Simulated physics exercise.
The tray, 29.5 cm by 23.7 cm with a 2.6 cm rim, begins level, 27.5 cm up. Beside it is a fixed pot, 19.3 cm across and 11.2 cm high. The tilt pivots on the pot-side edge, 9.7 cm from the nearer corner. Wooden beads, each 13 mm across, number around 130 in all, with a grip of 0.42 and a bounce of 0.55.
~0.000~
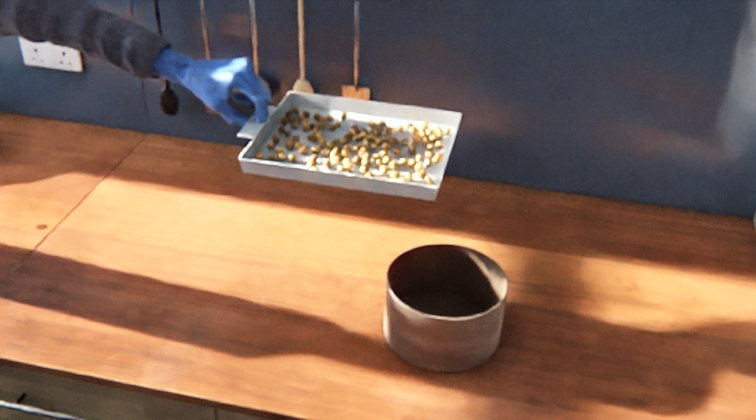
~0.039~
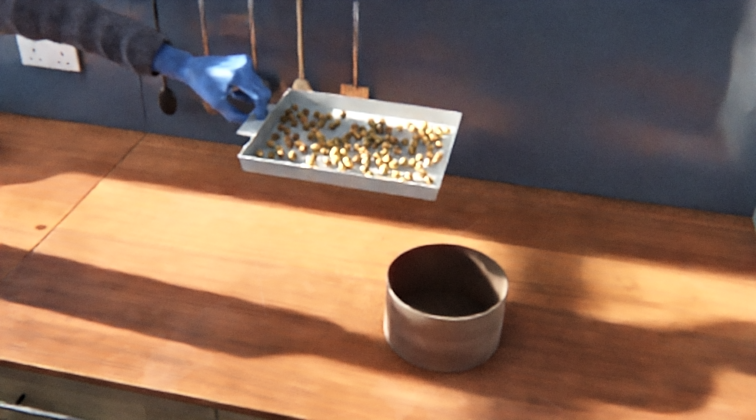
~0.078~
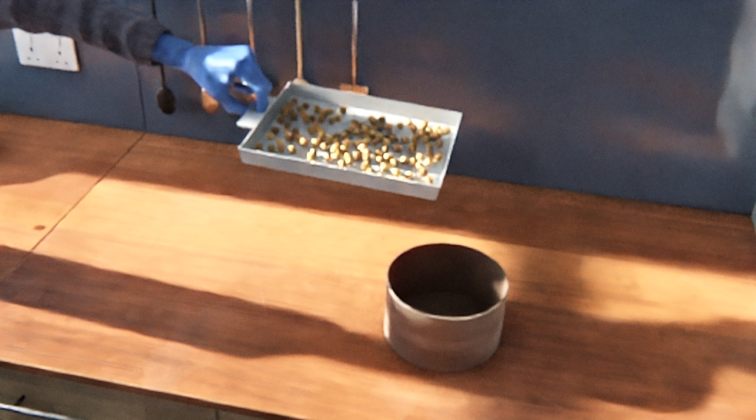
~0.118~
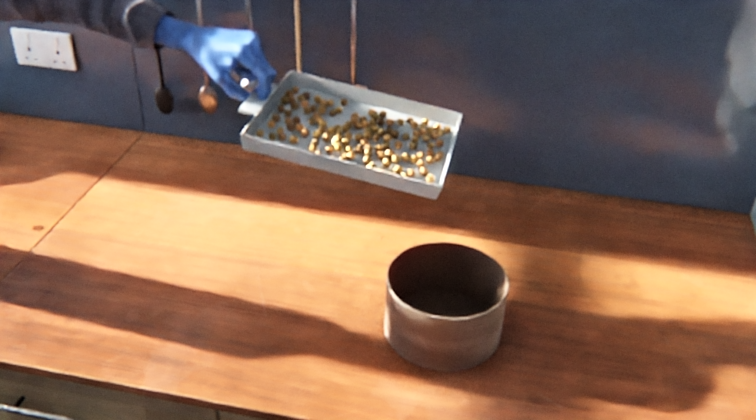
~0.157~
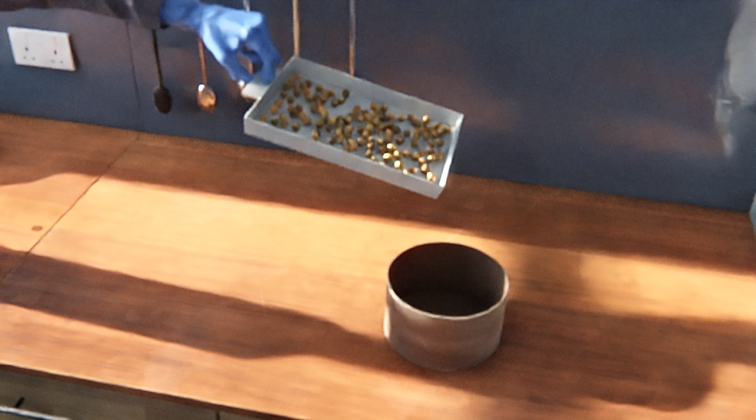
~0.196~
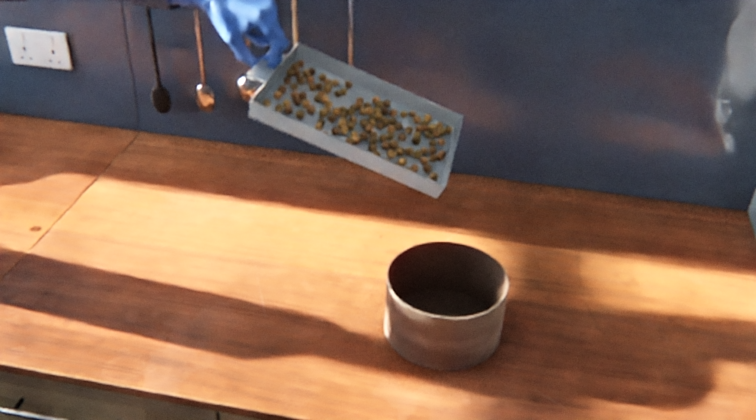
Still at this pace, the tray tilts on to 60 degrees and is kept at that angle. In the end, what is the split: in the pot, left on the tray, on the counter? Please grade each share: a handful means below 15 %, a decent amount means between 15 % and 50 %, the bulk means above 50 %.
Pot: A handful, tray: The bulk, counter: A decent amount.
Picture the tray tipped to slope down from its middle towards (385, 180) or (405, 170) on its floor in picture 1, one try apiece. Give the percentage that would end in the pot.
About 20 per cent on the first try and 25 per cent on the second.
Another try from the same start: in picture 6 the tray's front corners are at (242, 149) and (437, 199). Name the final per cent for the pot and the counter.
You'd end with pot at 10 and counter at 5.
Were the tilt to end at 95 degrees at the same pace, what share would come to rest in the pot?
Pot share: About 20 per cent.
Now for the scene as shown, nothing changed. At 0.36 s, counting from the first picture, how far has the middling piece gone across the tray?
3 cm.
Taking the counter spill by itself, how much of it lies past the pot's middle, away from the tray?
About 100 per cent.
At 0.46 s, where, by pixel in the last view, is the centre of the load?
Approximately (432, 127) in the last view.
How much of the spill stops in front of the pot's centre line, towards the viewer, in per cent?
Roughly 10 per cent.
After 0.36 s, tilt 42 degrees; the tray holds 100 %, the pot 0 %.
After 0.46 s, tilt 55 degrees; the tray holds 100 %, the pot 0 %.
After 0.70 s, tilt 60 degrees; the tray holds 85 %, the pot 0 %.
At rest (1.9 s), pot 5 %, tray 75 %, counter 25 %.
